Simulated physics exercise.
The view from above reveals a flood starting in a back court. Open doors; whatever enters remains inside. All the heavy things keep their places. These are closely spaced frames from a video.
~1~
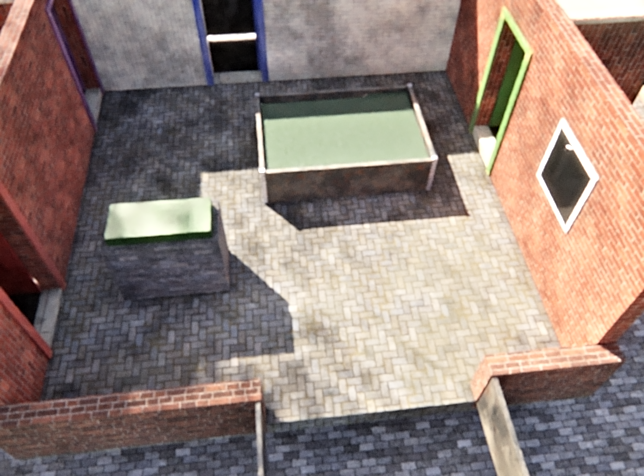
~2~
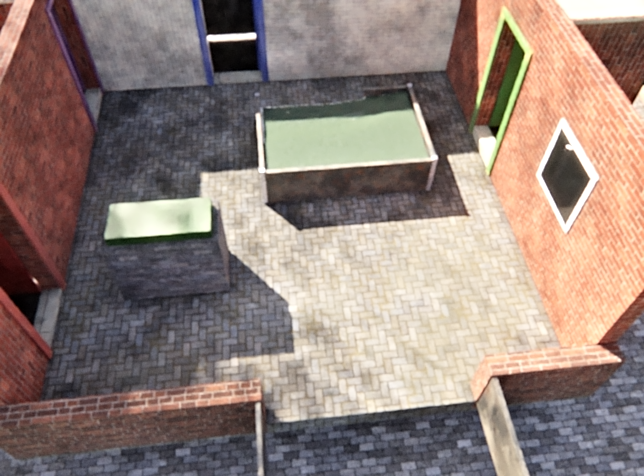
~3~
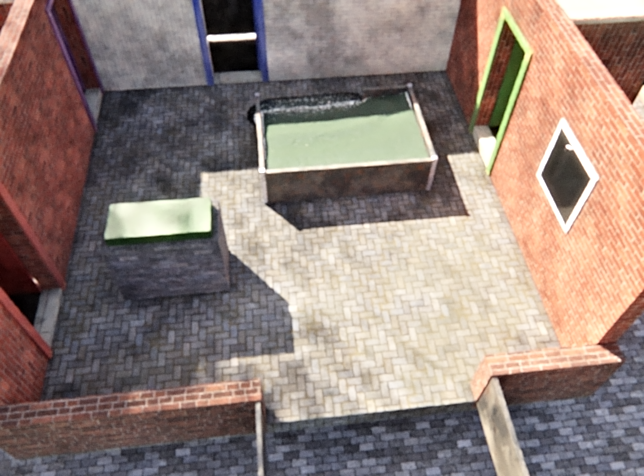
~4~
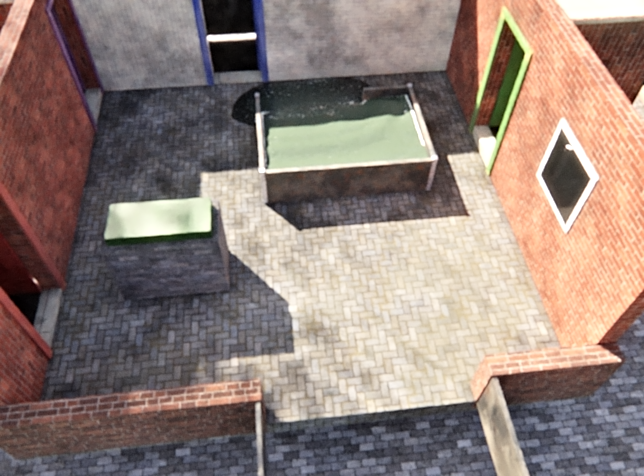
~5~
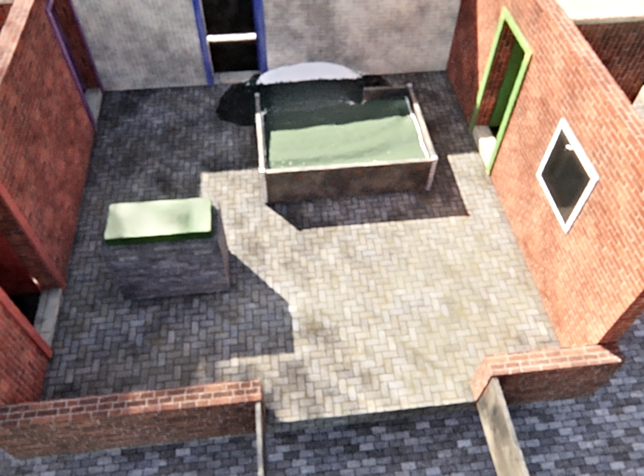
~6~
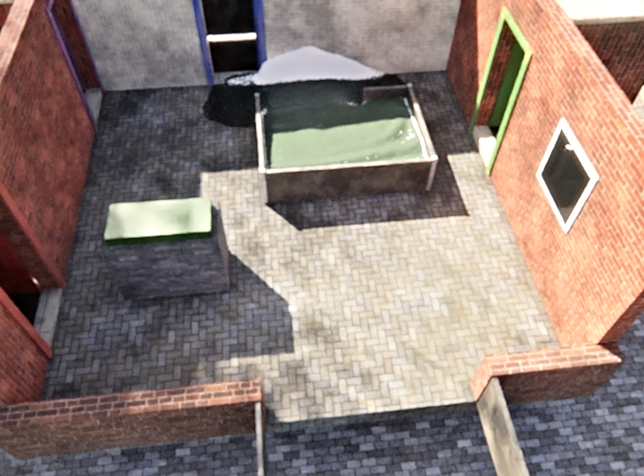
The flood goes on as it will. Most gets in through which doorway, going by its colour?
Through the blue door.
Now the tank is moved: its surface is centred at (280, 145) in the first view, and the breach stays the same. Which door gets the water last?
That would be the door marked red.
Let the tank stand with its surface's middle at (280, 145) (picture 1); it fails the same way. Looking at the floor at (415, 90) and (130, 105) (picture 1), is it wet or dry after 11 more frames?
Point one soaked, point two soaked.
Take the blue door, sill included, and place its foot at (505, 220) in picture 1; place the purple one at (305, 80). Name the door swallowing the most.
That would be the one in purple.
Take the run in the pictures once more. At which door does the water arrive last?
Answer: The one in red.
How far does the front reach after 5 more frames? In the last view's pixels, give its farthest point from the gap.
My guess is roughly (144, 92).
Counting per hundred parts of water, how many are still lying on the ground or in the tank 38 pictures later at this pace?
Around 88 parts in a hundred.
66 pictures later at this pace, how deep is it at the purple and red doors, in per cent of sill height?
About 50 and 50 per cent.
A moment on, water covers 15 % of the floor; blue door some in, purple door not reached, red door not reached, green door not reached.
Next, water covers 25 % of the floor; blue door a lot in, purple door a trickle in, red door not reached, green door wet at the sill, nothing in.
Then, water covers 40 % of the floor; blue door a lot in, purple door some in, red door not reached, green door wet at the sill, nothing in.
Later, water covers 70 % of the floor; blue door a lot in, purple door a lot in, red door wet at the sill, nothing in, green door wet at the sill, nothing in.
In the end, water covers 95 % of the floor; blue door a lot in, purple door a lot in, red door wet at the sill, nothing in, green door wet at the sill, nothing in; the blue door has let in the most.
